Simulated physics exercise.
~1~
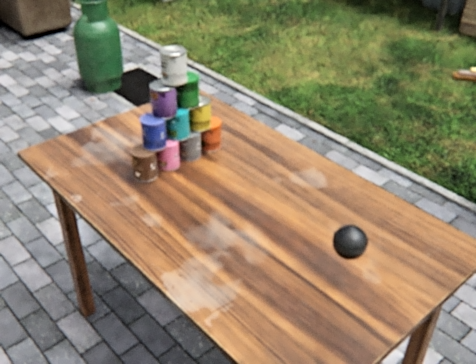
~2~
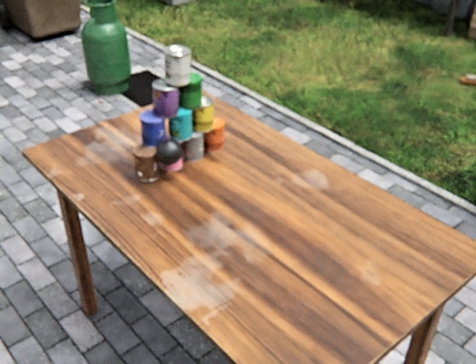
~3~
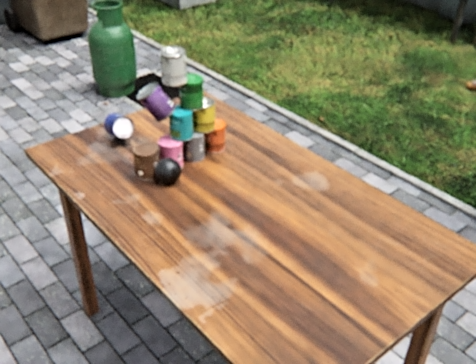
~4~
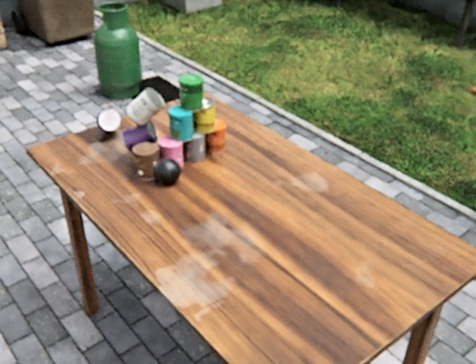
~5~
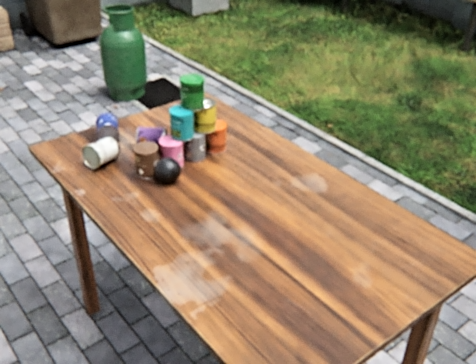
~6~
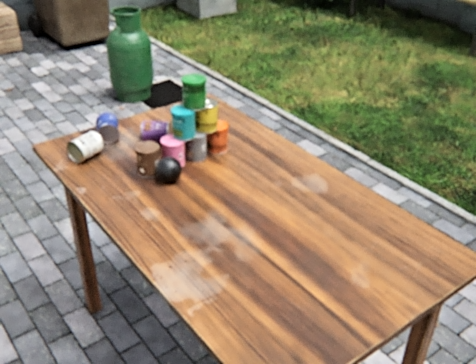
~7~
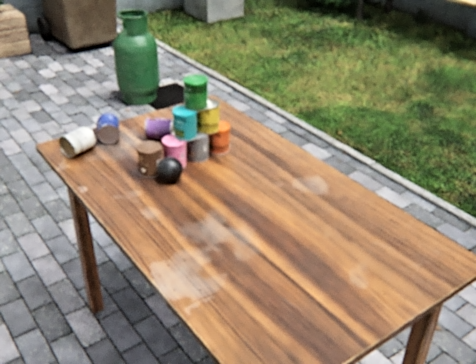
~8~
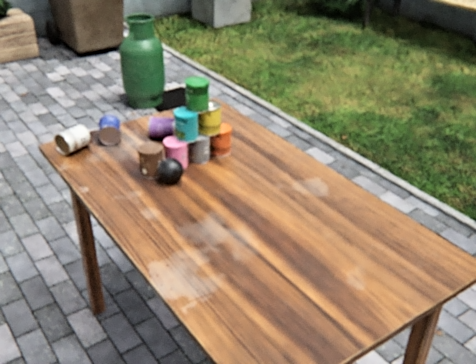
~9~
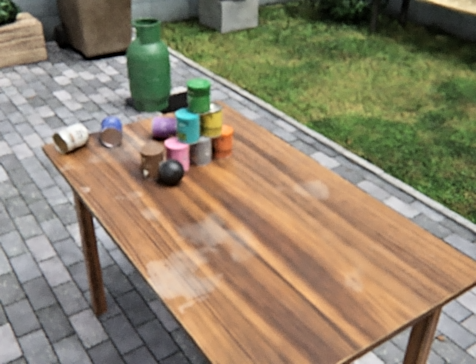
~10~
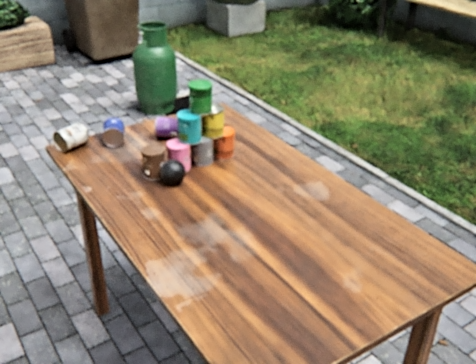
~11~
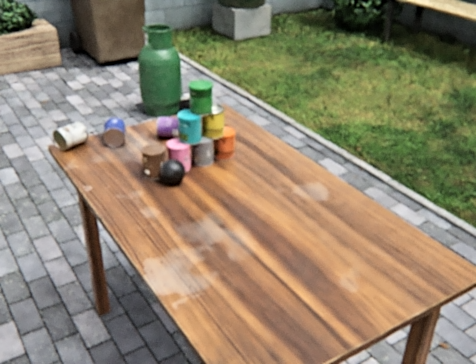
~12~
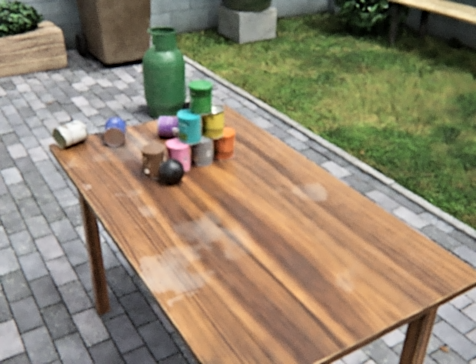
A wooden table stands on grey paving beside a lawn, seen from above at an angle, with a green gas bottle behind it and colourful tins stacked near its far left end. A black ball flies in from the right and strikes the lower left of the stack. The blue tin is knocked out to the left, and the purple tin tips over after it. The white tin drops from the top, lands on its side and rolls towards the left edge. As the view drifts slightly, these three lie toppled on the table, while the others remain stacked beside the resting ball.
